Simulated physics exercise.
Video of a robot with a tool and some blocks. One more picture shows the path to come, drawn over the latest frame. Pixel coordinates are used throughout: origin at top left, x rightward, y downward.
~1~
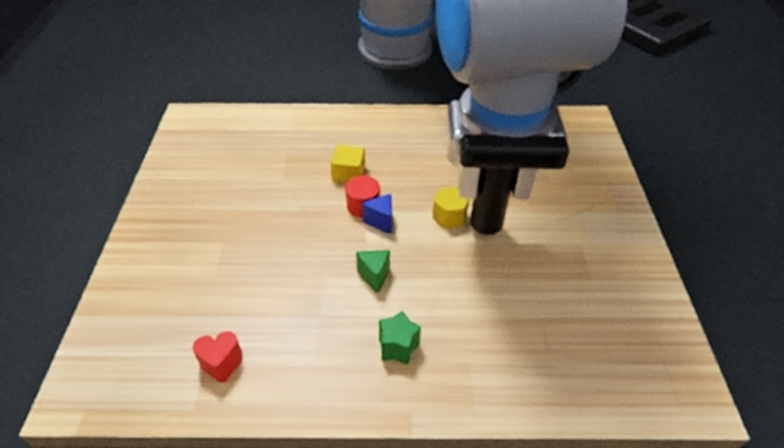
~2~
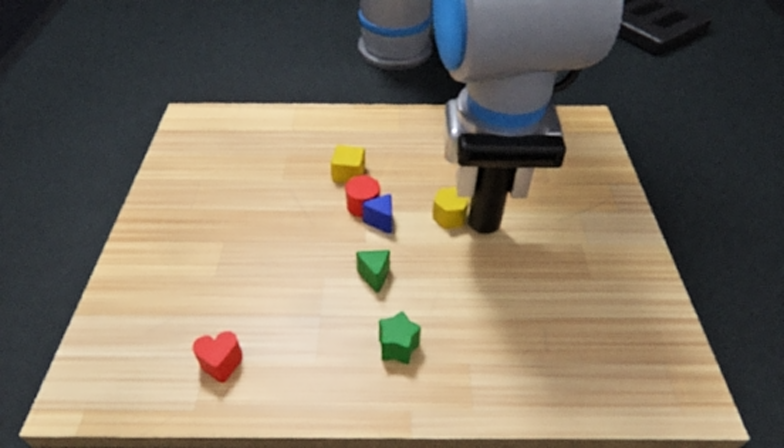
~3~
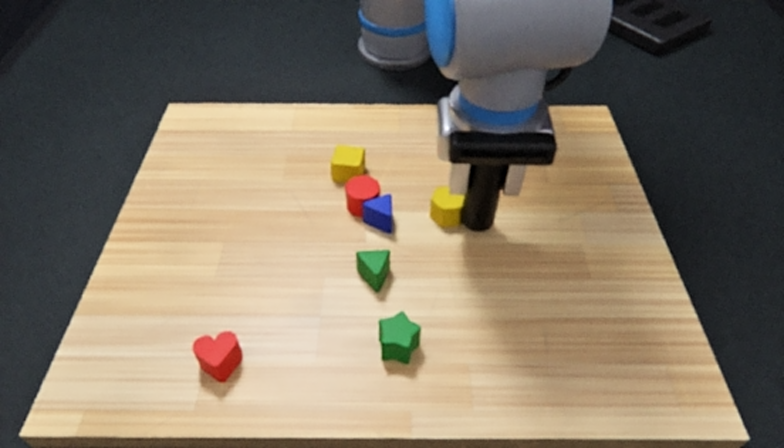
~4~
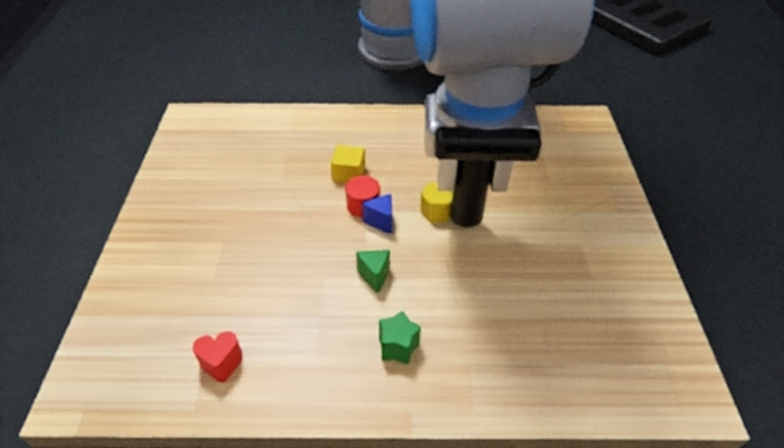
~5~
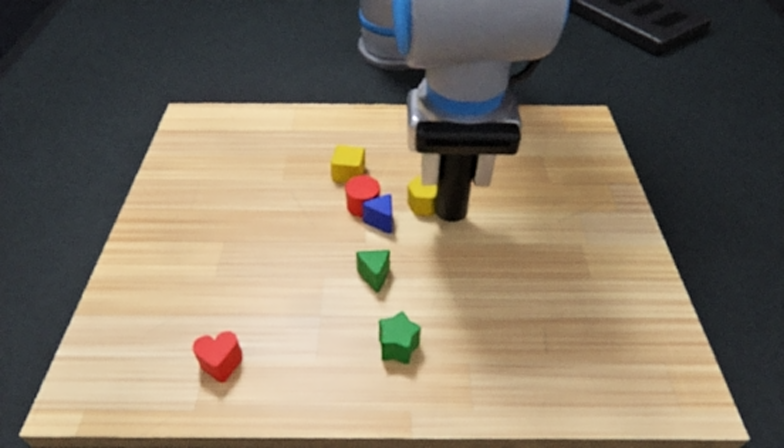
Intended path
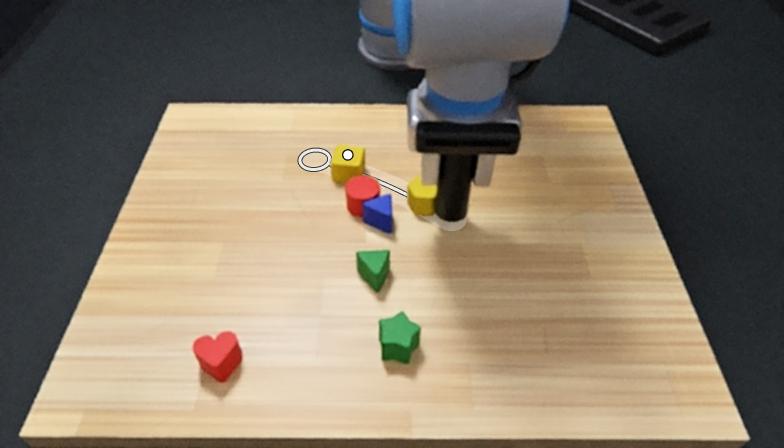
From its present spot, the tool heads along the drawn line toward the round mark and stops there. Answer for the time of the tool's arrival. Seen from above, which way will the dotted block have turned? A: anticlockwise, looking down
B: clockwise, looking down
I'll go with A - anticlockwise, looking down.
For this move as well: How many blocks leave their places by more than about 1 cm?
Two.
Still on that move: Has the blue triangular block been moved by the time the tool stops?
Going by the path, no.
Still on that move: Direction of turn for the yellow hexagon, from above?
Viewed from above, clockwise.
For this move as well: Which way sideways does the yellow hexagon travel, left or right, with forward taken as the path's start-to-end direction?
My prediction: Rightwards.
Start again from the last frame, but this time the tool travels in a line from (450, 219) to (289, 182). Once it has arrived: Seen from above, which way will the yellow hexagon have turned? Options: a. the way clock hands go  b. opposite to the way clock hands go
The correct letter is a.
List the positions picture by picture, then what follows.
Lower end of the tool at (487, 223), tops of blocks, yellow square block at (348, 155), red round block at (363, 187), blue triangular block at (381, 204), yellow hexagon at (452, 198), in the first picture.
Tool at (484, 222), blocks as before, in the second picture.
Tool at (478, 220), yellow hexagon at (449, 197), in the third picture.
Tool at (467, 216), yellow hexagon at (439, 192), in the fourth picture.
Tool at (451, 211), yellow square block at (348, 155), red round block at (363, 187), blue triangular block at (381, 204), yellow hexagon at (425, 186), in the fifth picture.
The drawn path runs from (450, 219) via (383, 184), ending at (315, 160); the dot is on the yellow square block.
The first path, step by step. One third of the way, tool at (405, 186); yellow hexagon at (381, 162).
Two thirds of the way, tool at (359, 166); yellow square block at (314, 146), turned 25° anticlockwise; yellow hexagon at (344, 139), turned 15° clockwise.
At the end, tool at (314, 151); yellow square block at (278, 138), turned 45° anticlockwise; red round block not moved; blue triangular block not moved; yellow hexagon at (331, 125), turned 75° clockwise.
